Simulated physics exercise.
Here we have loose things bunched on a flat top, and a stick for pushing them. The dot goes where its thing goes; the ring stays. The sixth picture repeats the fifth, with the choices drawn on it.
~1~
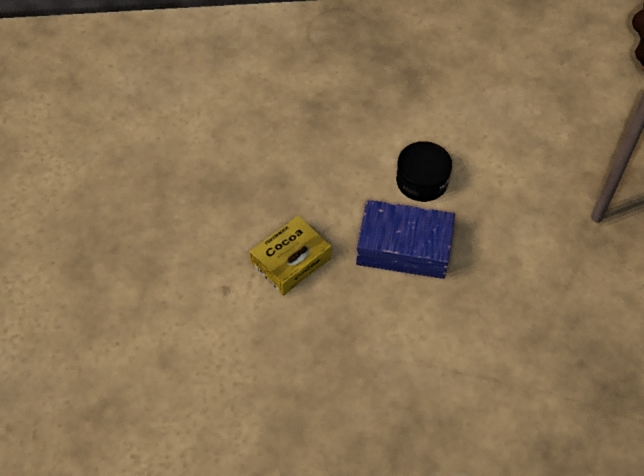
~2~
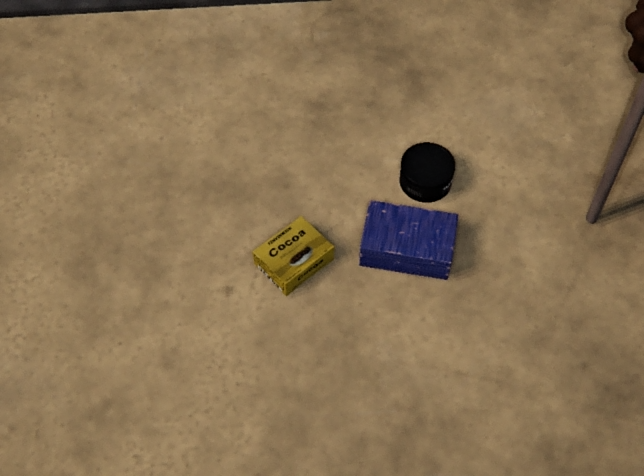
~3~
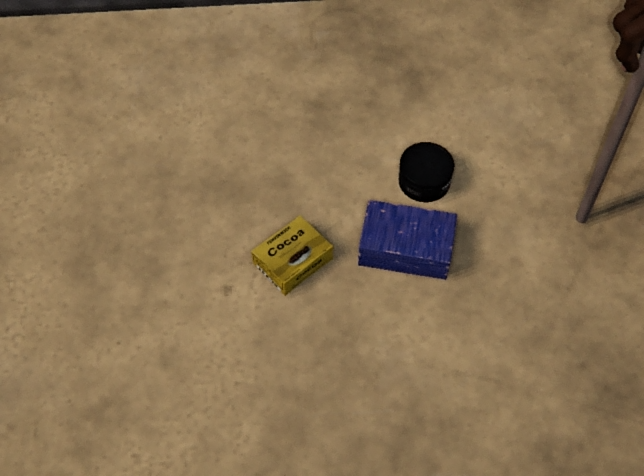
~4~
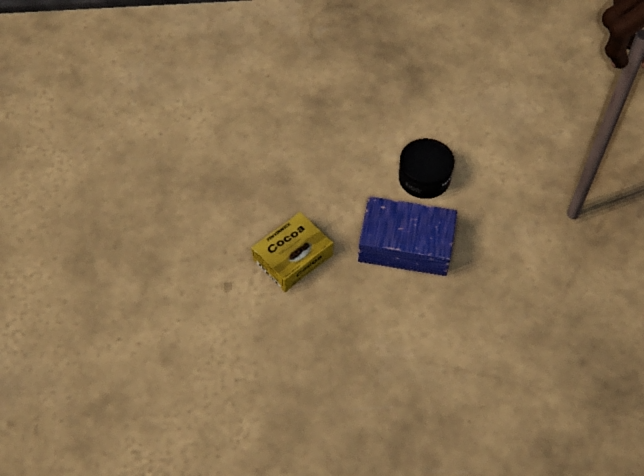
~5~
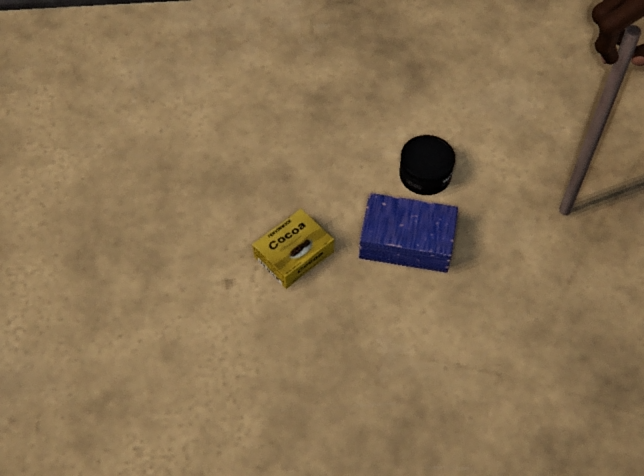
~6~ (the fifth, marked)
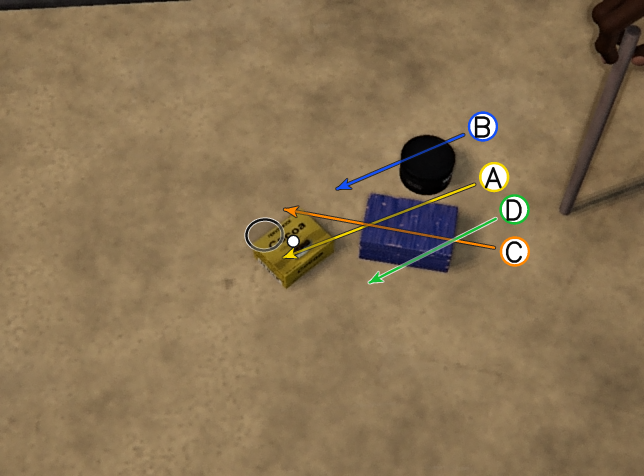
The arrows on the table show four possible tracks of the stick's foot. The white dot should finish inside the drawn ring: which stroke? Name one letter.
With D the dot lies in the ring.
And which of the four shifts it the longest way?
That is C.
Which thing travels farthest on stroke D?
The blue block goes farthest.
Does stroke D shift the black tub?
No.
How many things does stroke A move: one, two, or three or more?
It moves two.
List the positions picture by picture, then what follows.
Yellow packet (291, 255); black tub (424, 172); blue block (406, 239), in the first frame.
Blue block (409, 240); yellow packet (294, 255), in the second frame.
Black tub (426, 172); blue block (407, 239), in the third frame.
Yellow packet (293, 251); black tub (426, 169), in the fourth frame.
Blue block (408, 232); yellow packet (294, 248); black tub (427, 165), in the fifth frame.
On the copy, A from (475, 185) to (283, 258); B from (464, 135) to (337, 189); C from (494, 248) to (285, 209); D from (496, 219) to (369, 283); the ring at (265, 235); the white dot at (293, 241).
On D. First, foot of the stick (450, 243); yellow packet (294, 248); blue block (399, 233).
Then, foot of the stick (404, 266); yellow packet (271, 246); blue block (360, 234).
Finally, foot of the stick (369, 283); yellow packet (265, 242); blue block (346, 232); the dot on the yellow packet is in the ring.
By contrast, A leaves the dotted thing at (247, 267); B leaves the dotted thing at (294, 248); C leaves the dotted thing at (204, 294).
